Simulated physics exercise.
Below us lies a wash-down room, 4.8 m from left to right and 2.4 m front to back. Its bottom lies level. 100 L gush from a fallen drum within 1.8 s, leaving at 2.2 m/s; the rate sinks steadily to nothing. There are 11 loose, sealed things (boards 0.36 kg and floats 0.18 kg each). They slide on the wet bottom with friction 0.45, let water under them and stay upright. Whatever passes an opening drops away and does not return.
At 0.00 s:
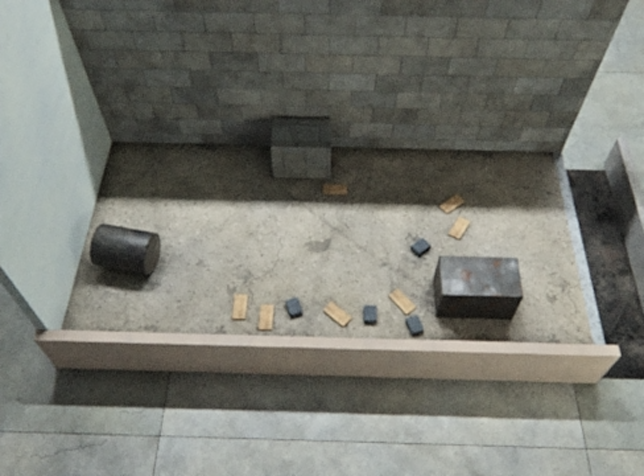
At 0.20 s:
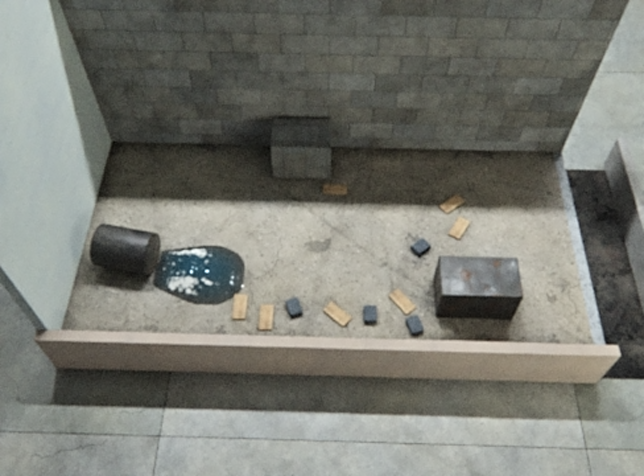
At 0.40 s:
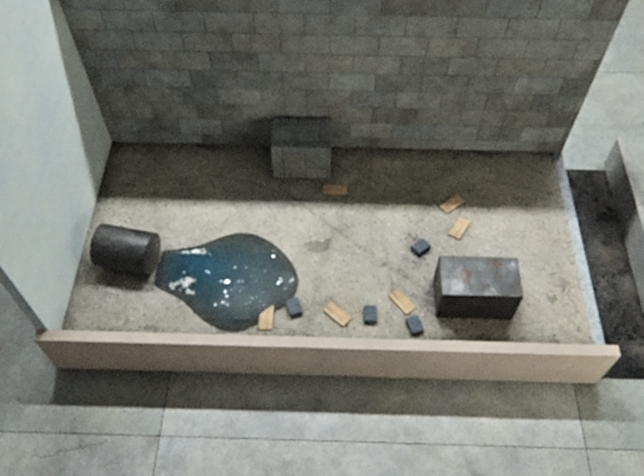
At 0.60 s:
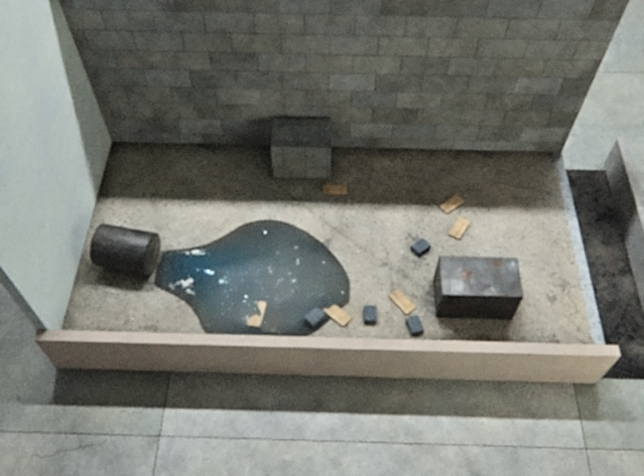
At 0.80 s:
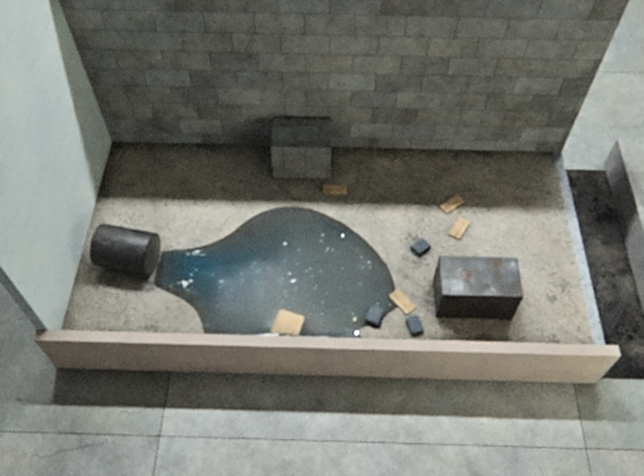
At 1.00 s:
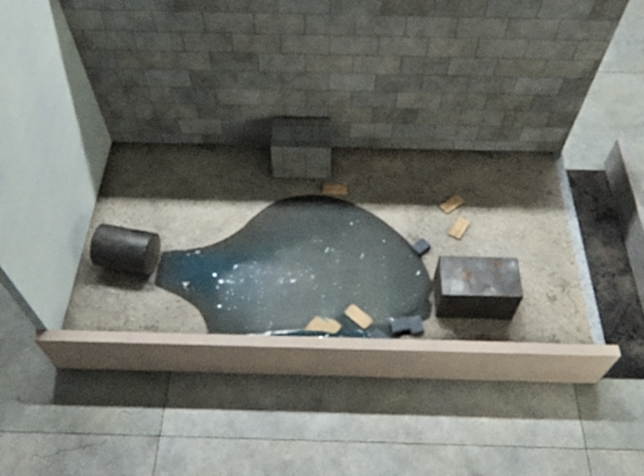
Wash-down room with dark water spreading rightward from a cylinder across the level floor, shifting small pale boards and dark floats.
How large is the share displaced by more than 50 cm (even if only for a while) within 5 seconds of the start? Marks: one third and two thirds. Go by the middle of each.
Share: At least two thirds.
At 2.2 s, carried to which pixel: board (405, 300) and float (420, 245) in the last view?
Near (440, 256) and (548, 244).
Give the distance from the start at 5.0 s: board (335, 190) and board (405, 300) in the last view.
In that order: 5 cm, washed out.
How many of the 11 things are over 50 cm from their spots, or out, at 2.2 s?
By then 9.
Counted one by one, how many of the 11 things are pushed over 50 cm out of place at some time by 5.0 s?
10 of them.
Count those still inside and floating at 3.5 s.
At that moment 2.
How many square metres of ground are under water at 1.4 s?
Some 4.0 m2.
After 1.4 s 5 of 11 are over 50 cm from their spots; 7 afloat.
After 2.2 s 9 of 11 are over 50 cm from their spots; 8 afloat.
After 3.5 s 10 of 11 are over 50 cm from their spots; 2 afloat.
After 5.0 s 10 of 11 are over 50 cm from their spots, and 10 have been at some point; 1 afloat.
